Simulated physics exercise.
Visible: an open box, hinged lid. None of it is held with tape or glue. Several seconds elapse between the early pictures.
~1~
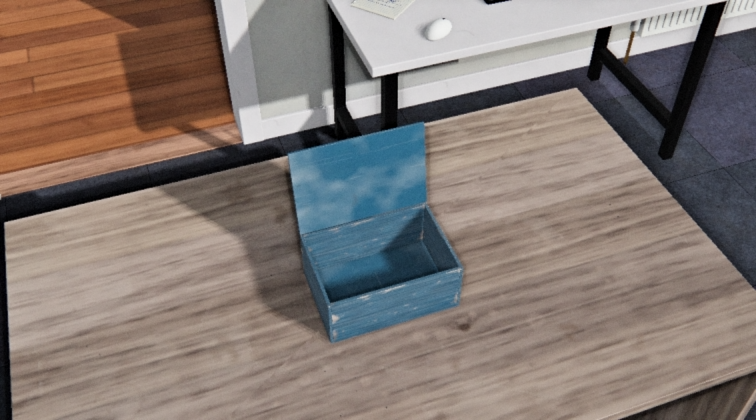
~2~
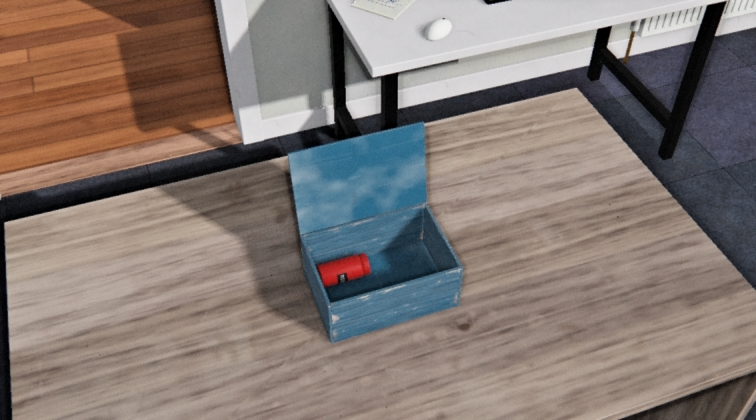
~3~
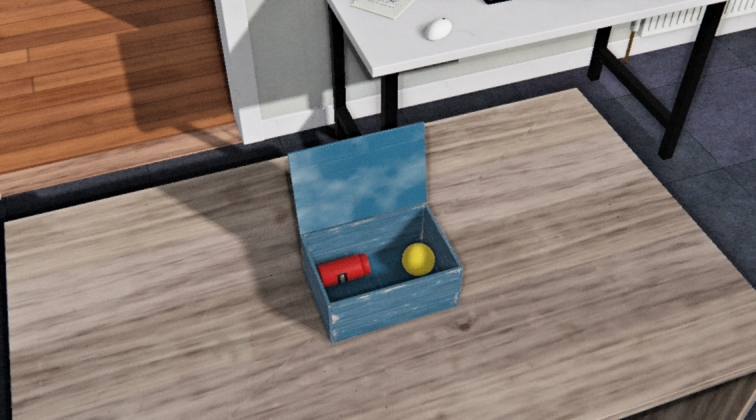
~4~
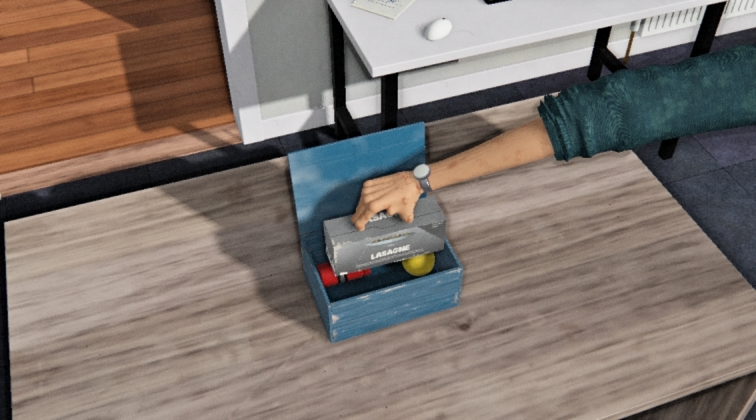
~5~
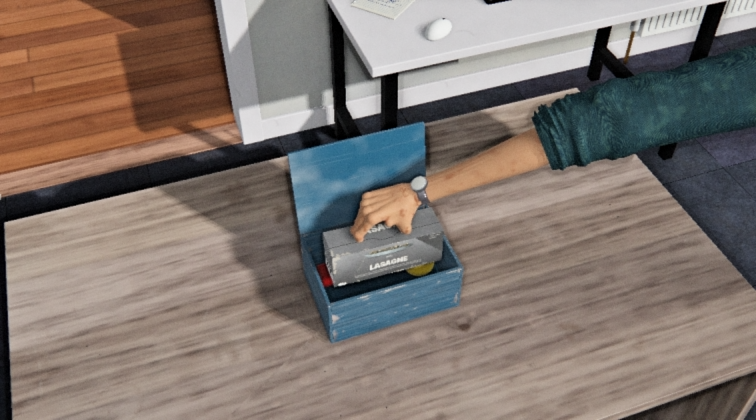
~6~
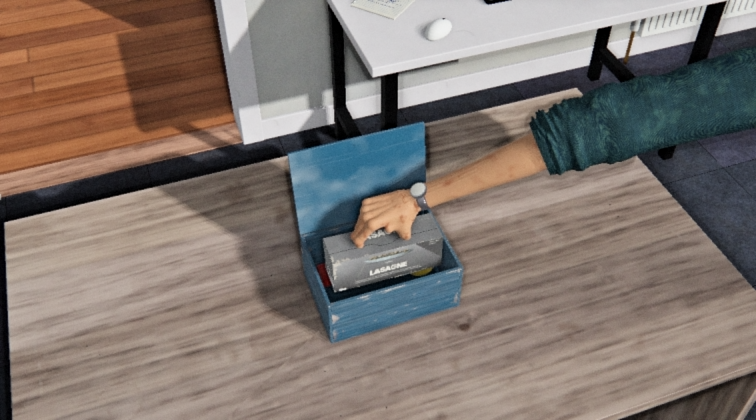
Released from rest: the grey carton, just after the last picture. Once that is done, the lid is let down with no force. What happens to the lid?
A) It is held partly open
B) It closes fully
It closes fully.
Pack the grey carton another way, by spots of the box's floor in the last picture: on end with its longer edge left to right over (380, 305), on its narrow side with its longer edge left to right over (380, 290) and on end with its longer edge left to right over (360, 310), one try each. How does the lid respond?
So: First go, the lid can't get down; second go, it gets all the way down; third go, it can't get down.
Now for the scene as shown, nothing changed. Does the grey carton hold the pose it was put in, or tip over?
As it turns out, the grey carton changes its angle.
Then, 0.40 s after the last picture, grey carton on its side near (392, 288); yellow lemon rolled a little.
Then, 1.50 s after the last picture, lid 66° above the rim; grey carton on its side near (392, 288); yellow lemon rolled a little.
Then, 2.10 s after the last picture, lid 17° above the rim; grey carton on its side near (392, 288); yellow lemon rolled about its own width.
At rest, lid shut; tipped over in the box, grey carton; moved from the start, yellow lemon; red shaker in place. Seen from the same camera at the end, grey carton near (392, 288).
